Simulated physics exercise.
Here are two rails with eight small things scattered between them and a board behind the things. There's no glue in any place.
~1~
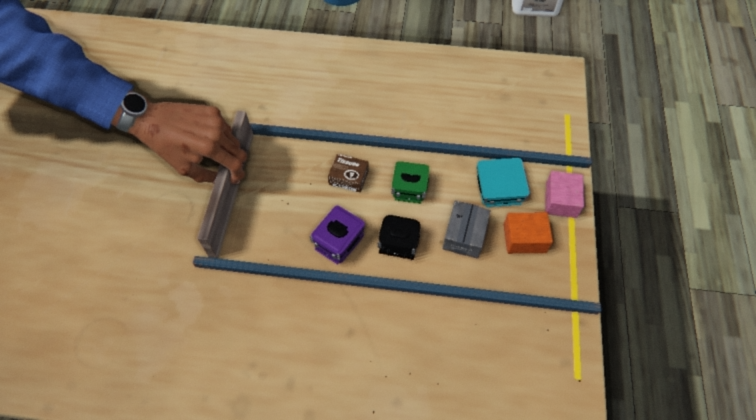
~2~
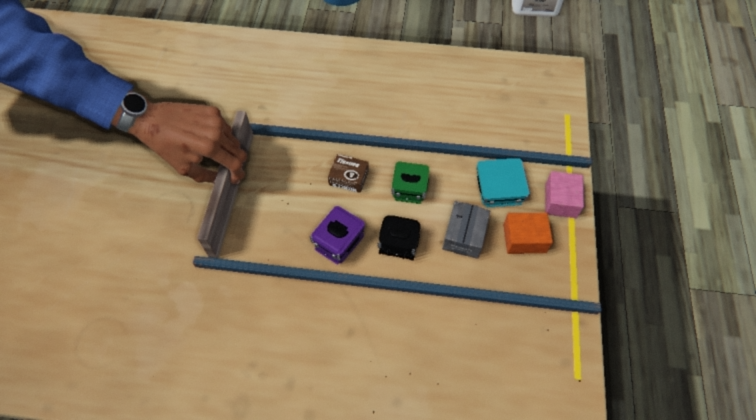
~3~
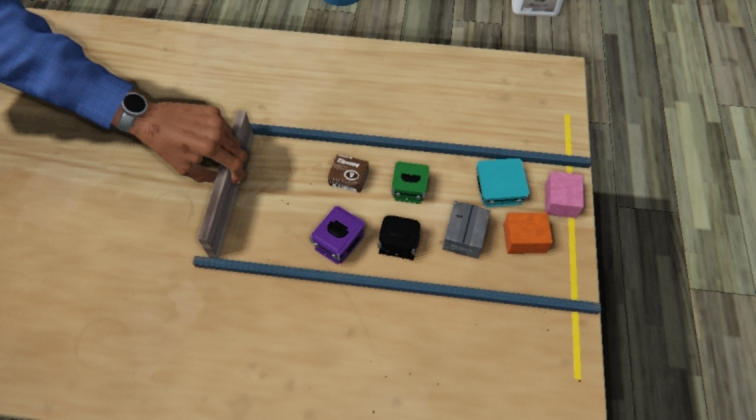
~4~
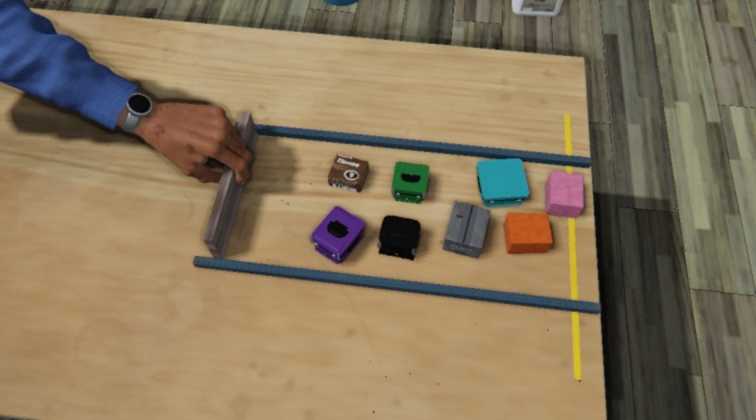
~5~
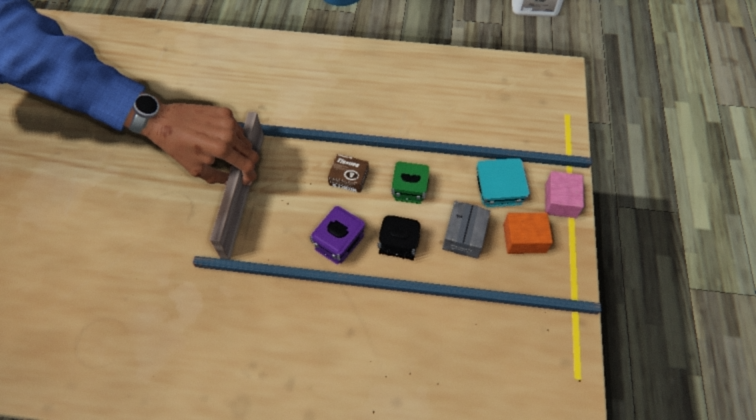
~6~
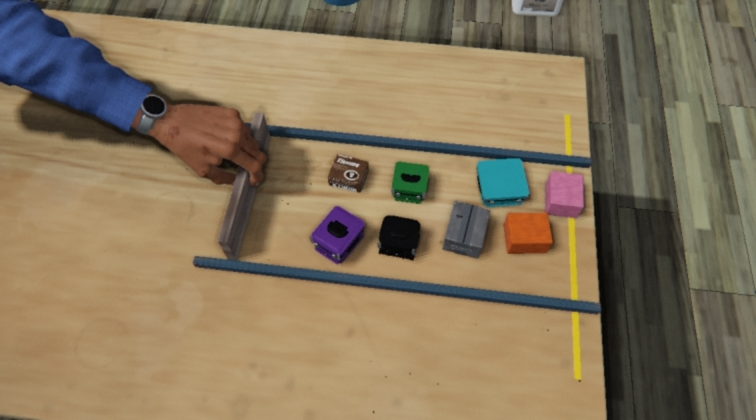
A hand in a blue sleeve, wearing a watch, grips a grey board on a light wooden table seen from above, over a plank floor. Between two blue rails sit brown, green, turquoise, purple, black, grey and orange blocks and cases, with a pink one on the yellow tape at right. The hand holds nearly still, then slides the board slightly right, touching nothing else, while the view stays fixed.
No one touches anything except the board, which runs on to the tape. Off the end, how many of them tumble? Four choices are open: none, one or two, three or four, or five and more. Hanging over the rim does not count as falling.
The count that falls off is at least five.
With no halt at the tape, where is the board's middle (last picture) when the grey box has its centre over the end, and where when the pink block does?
First it's close to (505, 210), next close to (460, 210).
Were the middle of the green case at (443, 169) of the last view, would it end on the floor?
From there it topples down.
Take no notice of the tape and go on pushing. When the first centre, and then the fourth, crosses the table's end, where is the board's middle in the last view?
Around (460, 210); afterwards around (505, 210).
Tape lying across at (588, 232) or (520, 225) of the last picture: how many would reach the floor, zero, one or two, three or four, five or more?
Place by place, the count is five or over and then three or four.
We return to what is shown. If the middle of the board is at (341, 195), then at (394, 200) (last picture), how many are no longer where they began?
Tally: 2; 5.
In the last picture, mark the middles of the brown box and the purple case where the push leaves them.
For the brown box it's (590, 197), and for the purple case it's (595, 259).
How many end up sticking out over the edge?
The number would be 2.
Early on, none off yet; pink block at rest near (564, 195); orange block at rest near (527, 233); turquoise case at rest near (501, 183).
Finally, the number that fall off is five or more; lost, black case, green case, grey box, turquoise case, orange block and pink block.
